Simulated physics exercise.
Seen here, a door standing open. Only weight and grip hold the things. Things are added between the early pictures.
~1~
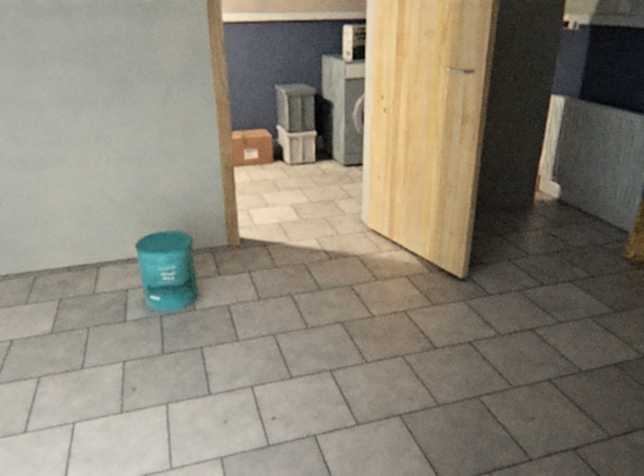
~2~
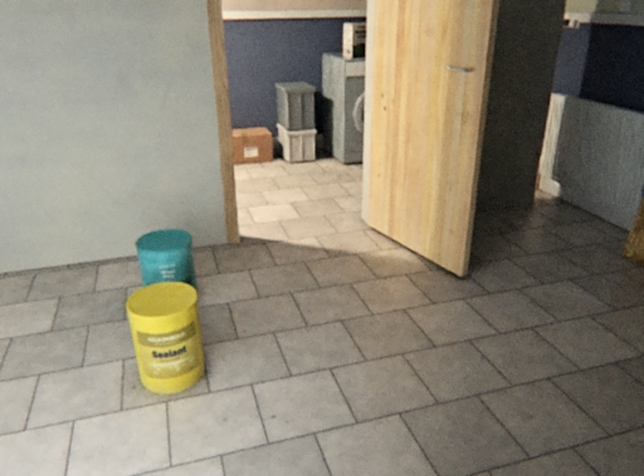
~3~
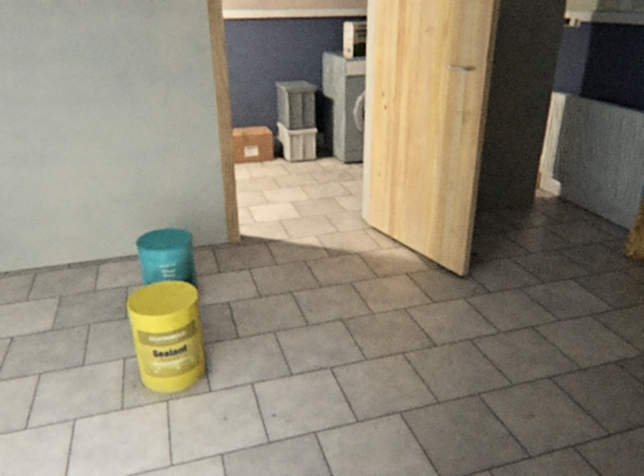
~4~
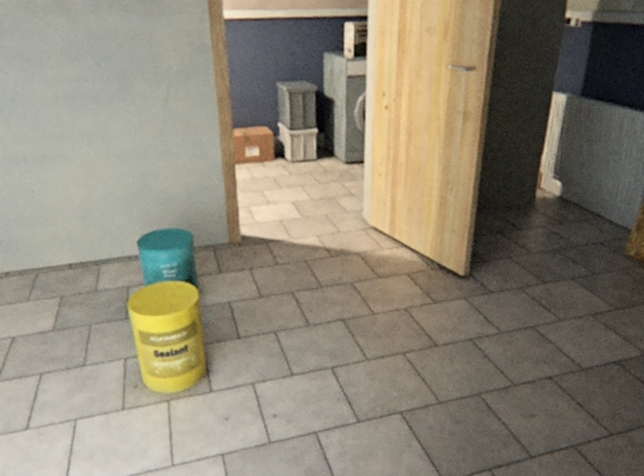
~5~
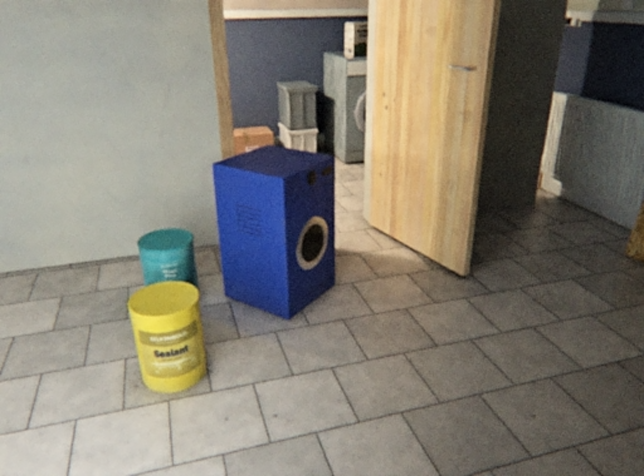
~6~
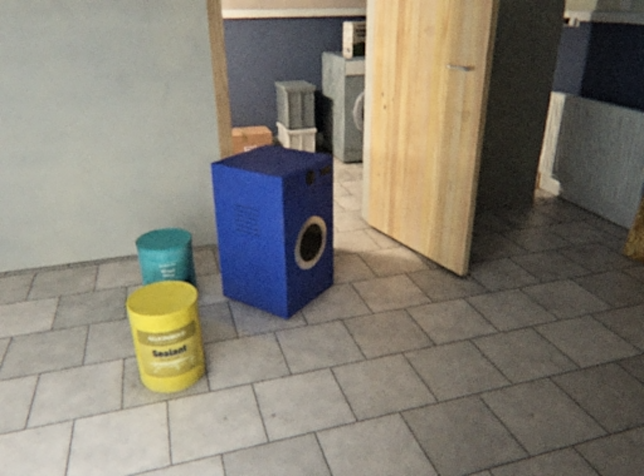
A pale wooden door stands wide open in a grey-tiled room, seen from slightly above, with a blue-walled room holding grey crates, a cardboard box and a washing machine beyond. A turquoise pail sits by the wall at left, a yellow pail appears in front of it, and later a blue appliance with a round window appears to their right. The door, pails and camera show practically no motion.
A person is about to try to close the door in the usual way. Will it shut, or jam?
As it turns out, it stops short.
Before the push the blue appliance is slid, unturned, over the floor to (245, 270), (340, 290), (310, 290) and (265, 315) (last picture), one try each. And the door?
First try: It jams; second try: It stops short; third try: It jams; fourth try: It reaches the frame.
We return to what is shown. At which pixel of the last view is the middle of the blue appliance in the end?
At about (269, 228).
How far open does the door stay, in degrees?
About 55°.
Then, 0.40 s later than the last frame, open by 92°.
Then, 0.60 s later than the last frame, open by 80°.
Then, 0.80 s later than the last frame, open by 65°.
Then, 1.00 s later than the last frame, open by 55°; blue appliance moved a little near (272, 228).
When it is over, open by 54°; all 3 as before. End places, in pixels of the last picture, blue appliance near (269, 228).
